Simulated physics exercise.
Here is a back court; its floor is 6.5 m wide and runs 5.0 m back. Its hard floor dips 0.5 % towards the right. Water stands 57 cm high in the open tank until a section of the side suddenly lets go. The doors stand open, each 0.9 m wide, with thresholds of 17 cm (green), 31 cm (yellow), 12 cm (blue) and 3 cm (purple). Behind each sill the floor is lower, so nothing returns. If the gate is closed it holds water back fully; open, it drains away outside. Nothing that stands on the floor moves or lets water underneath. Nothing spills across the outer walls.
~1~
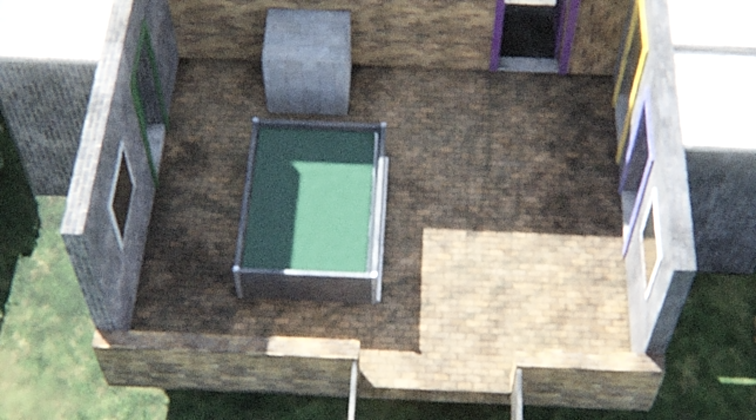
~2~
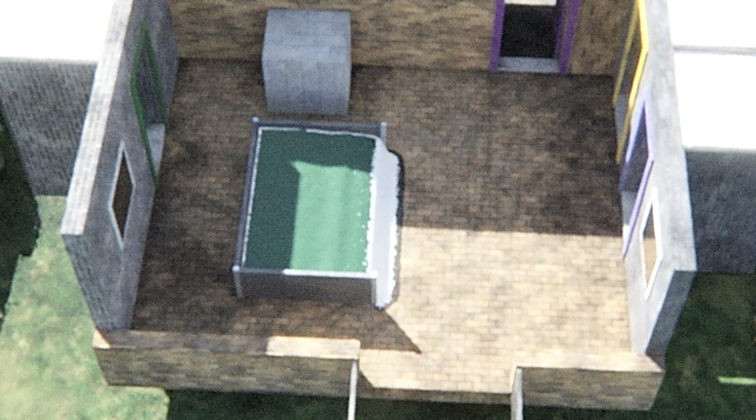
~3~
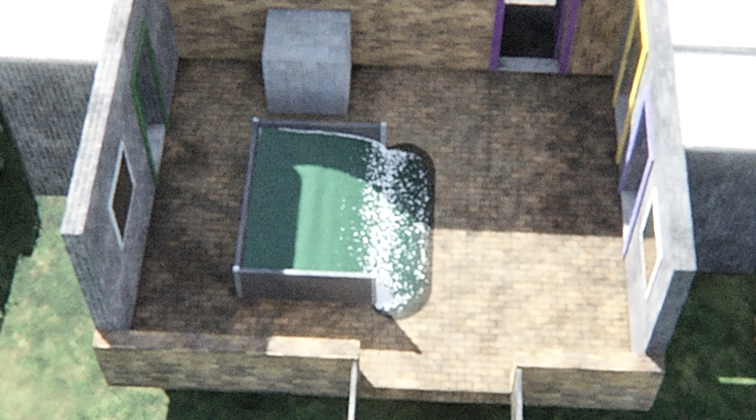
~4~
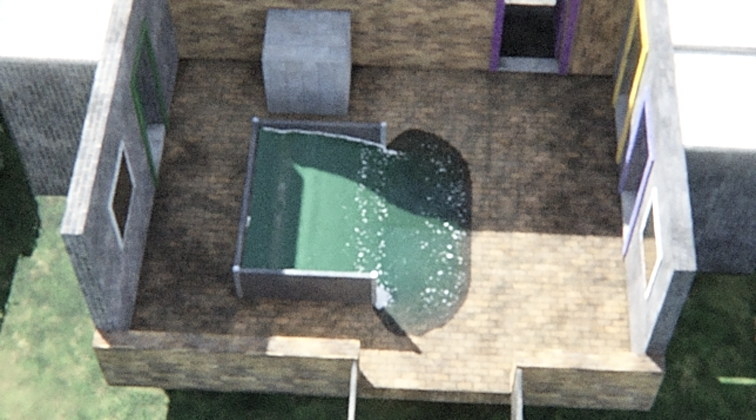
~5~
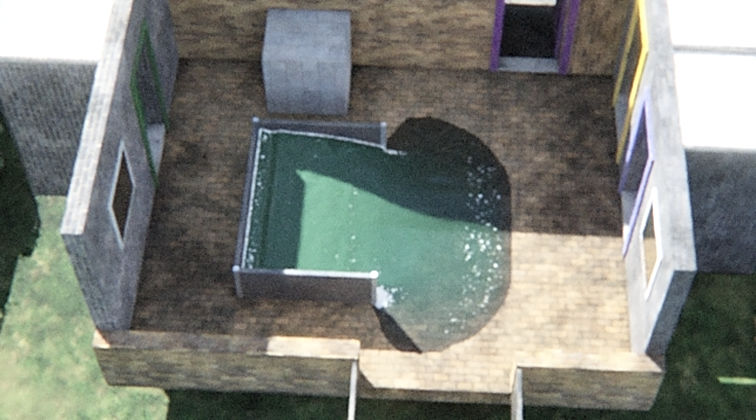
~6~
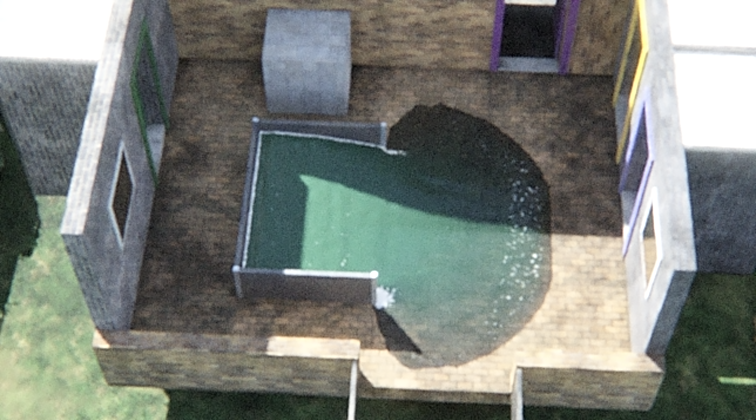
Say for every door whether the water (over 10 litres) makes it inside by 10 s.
The water let in: At the green door it stays under the limit; at the yellow door it stays under the limit; at the blue door it goes over the limit; at the purple door it exceeds the limit.
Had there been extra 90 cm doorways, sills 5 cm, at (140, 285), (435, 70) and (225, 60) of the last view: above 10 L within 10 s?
In that order: Under, above, not over.
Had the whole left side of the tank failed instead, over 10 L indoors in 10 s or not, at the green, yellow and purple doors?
Then: Green over, yellow not over, purple over.
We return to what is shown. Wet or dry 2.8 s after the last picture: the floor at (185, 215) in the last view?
It is not reached.
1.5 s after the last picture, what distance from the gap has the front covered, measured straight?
Some 4.2 m out.
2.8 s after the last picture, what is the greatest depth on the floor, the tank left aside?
Up to some 23 cm.
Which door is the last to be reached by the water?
Last comes the green one.
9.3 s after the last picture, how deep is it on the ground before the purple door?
Roughly 8.0 cm deep.
Then, 0.7 s after the last picture water covers 50 % of the floor and is deepest (22 cm) near (386, 272); green door not reached, yellow door 7 cm at the sill, 0 L in, blue door 24 cm at the sill, 21 L in, purple door not reached.
Then, 1.5 s after the last picture water covers 55 % of the floor and is deepest (36 cm) near (623, 380); green door not reached, yellow door 22 cm at the sill, 0 L in, blue door 31 cm at the sill, 115 L in, purple door 7 cm at the sill, 2 L in.
Then, 2.8 s after the last picture water covers 55 % of the floor and is deepest (23 cm) near (604, 84); green door not reached, yellow door 19 cm at the sill, 0 L in, blue door 20 cm at the sill, 201 L in, purple door 12 cm at the sill, 30 L in.
Then, 5.3 s after the last picture water covers 70 % of the floor and is deepest (14 cm) near (372, 74); green door not reached, yellow door 12 cm at the sill, 0 L in, blue door 10 cm at the sill, 221 L in, purple door 12 cm at the sill, 101 L in.
Then, 9.3 s after the last picture water covers 90 % of the floor and is deepest (9 cm) near (568, 82); green door 5 cm at the sill, 0 L in, yellow door 7 cm at the sill, 0 L in, blue door 6 cm at the sill, 221 L in, purple door 8 cm at the sill, 184 L in.
